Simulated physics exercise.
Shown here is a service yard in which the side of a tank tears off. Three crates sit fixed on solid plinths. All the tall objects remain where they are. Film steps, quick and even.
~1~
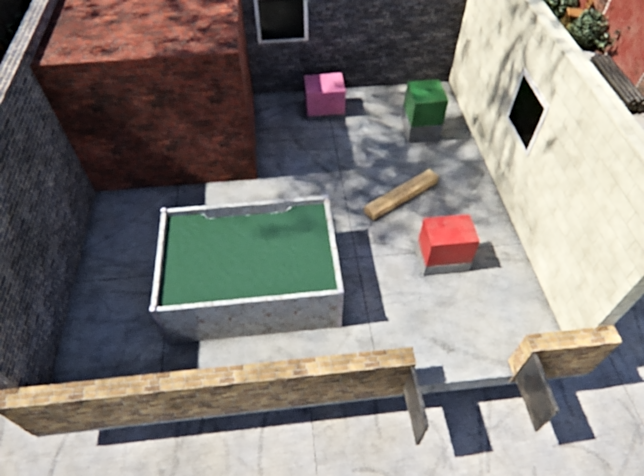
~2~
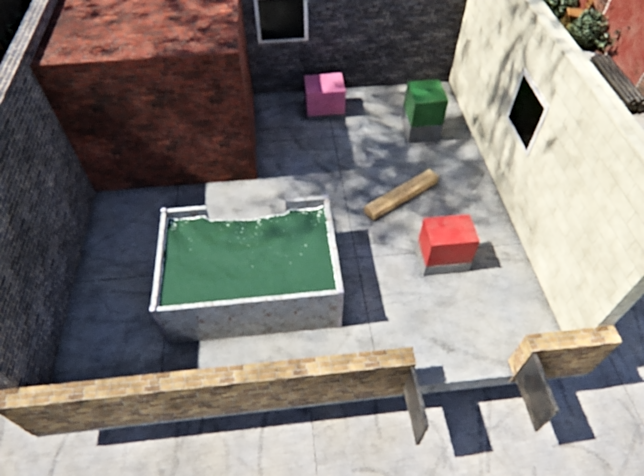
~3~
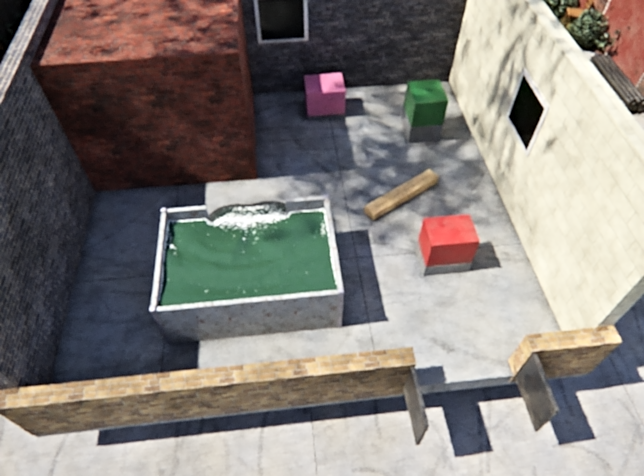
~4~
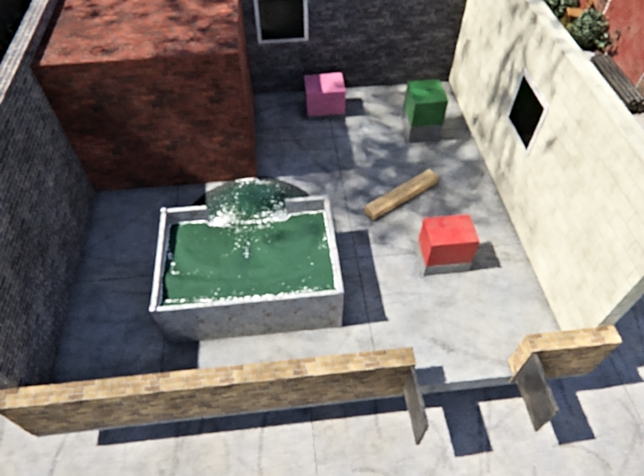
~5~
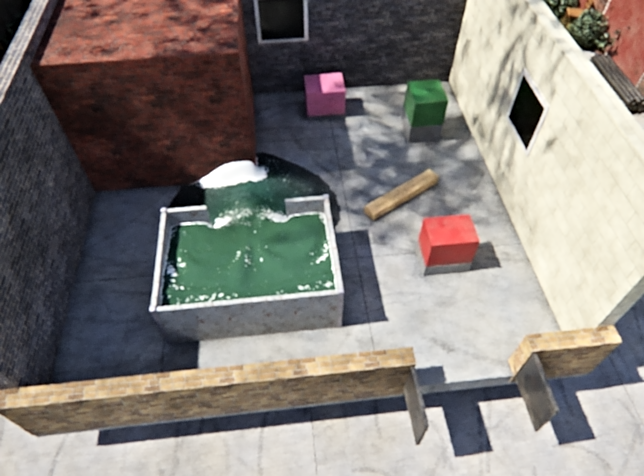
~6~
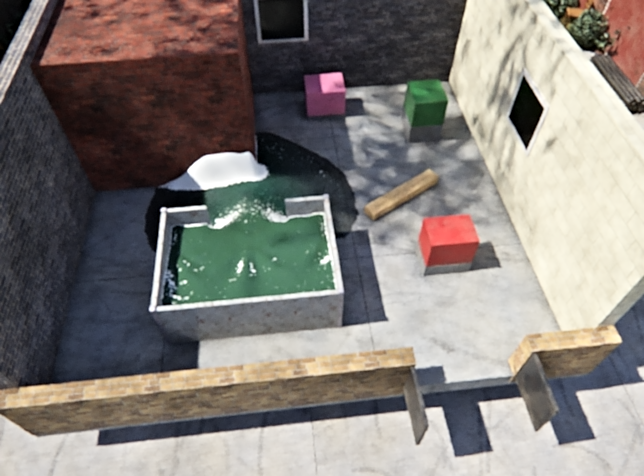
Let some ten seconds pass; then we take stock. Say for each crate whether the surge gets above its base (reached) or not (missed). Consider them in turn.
As I see it, the green crate never meets the water. The pink crate meets the water. The red crate never meets the water.
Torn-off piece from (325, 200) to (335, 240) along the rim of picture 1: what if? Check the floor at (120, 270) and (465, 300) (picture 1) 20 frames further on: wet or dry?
Taking them in turn: Left clear, then underwater.
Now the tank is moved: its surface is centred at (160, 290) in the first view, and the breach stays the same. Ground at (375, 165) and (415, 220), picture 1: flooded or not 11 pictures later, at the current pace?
The first spot is wetted, while the second is not reached.
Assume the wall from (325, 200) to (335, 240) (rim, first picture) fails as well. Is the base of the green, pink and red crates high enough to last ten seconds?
Going through them, the green crate is never reached, the pink crate gets reached and the red crate gets reached.
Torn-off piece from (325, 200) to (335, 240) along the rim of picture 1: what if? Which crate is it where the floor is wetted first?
The crate marked red comes first.
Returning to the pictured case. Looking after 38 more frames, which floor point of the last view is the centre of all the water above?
I'd place it roughly at (307, 222).
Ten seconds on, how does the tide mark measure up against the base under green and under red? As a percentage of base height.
Near 60 and 70 in a hundred.
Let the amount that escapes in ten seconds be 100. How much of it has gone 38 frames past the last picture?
Near 5 in a hundred.
A moment on, water covers 30 % of the floor; the green crate not reached, the pink crate water round its plinth, the red crate not reached.
Next, water covers 45 % of the floor; the green crate water round its plinth, the pink crate water round its plinth, the red crate not reached.
Then, water covers 60 % of the floor; the green crate water round its plinth, the pink crate water round its plinth, the red crate not reached.
Later, water covers 90 % of the floor; the green crate water round its plinth, the pink crate water round its plinth, the red crate water round its plinth.
In the end, water covers 100 % of the floor; the green crate stayed above the water, the pink crate was topped, the red crate stayed above the water.
